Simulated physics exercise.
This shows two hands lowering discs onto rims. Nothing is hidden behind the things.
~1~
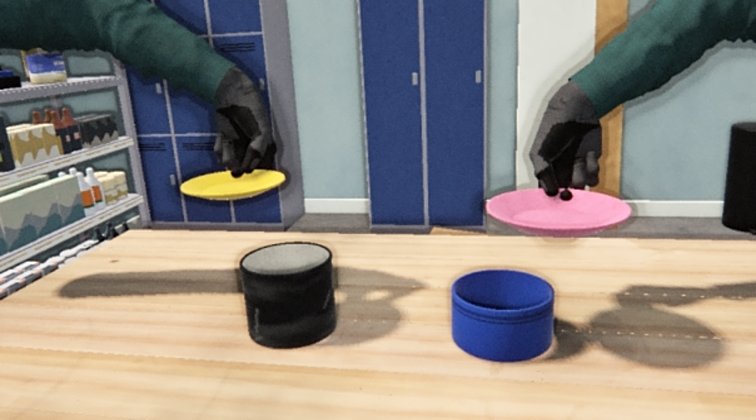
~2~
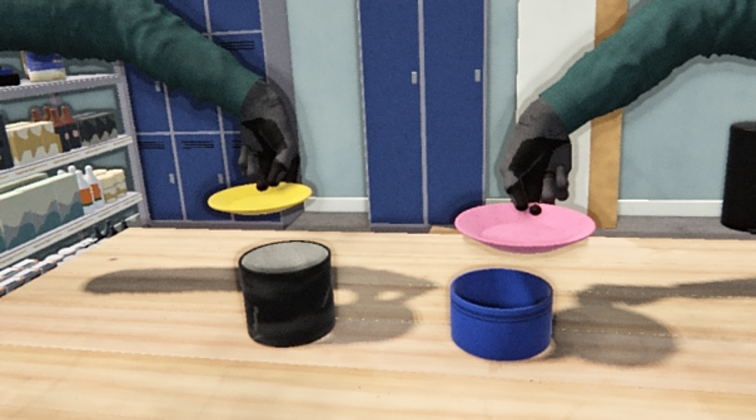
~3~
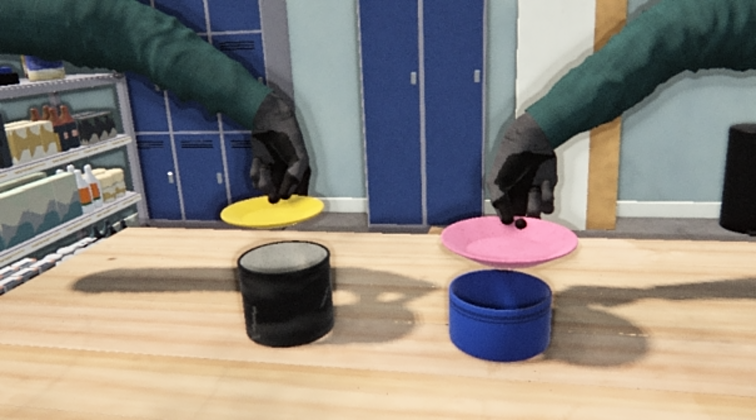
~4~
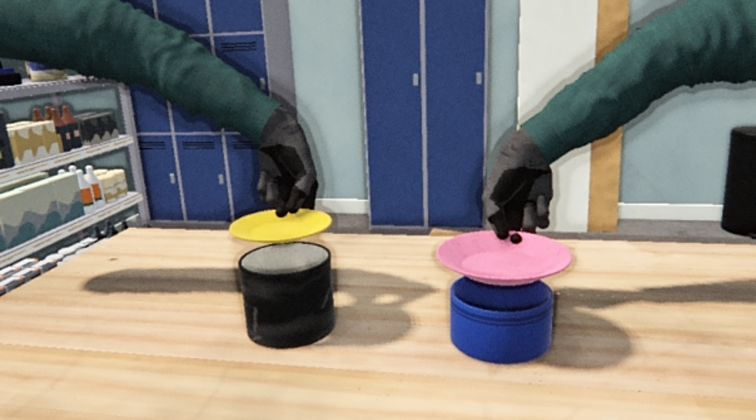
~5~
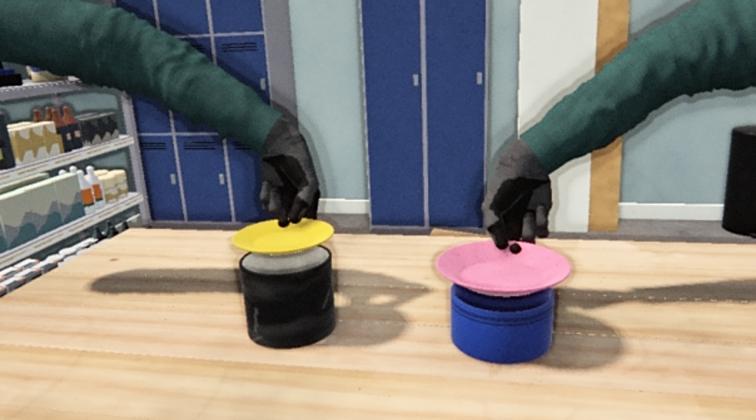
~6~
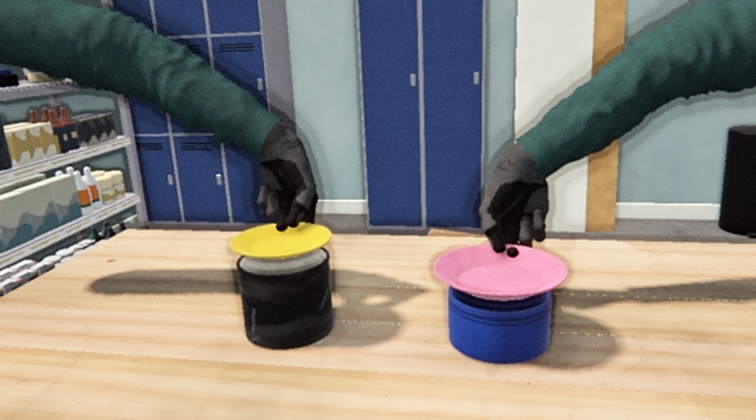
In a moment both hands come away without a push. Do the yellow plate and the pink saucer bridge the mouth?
As it turns out, the yellow plate works as a lid, the pink saucer works as a lid.
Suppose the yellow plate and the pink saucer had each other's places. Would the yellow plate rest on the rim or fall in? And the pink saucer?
The yellow plate sits on the rim, the pink saucer works as a lid.
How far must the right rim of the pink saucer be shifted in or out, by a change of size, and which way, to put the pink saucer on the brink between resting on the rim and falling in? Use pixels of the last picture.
A shift of 20 pixels, going left.
Then, 0.12 s after the last picture, yellow plate sitting on the rim near (283, 252); pink saucer moving near (499, 281).
Then, 0.54 s after the last picture, yellow plate sitting on the rim near (283, 252); pink saucer sitting on the rim near (499, 282).
At rest, the yellow plate rests on the rim, near (283, 252); the pink saucer rests on the rim, near (499, 282).
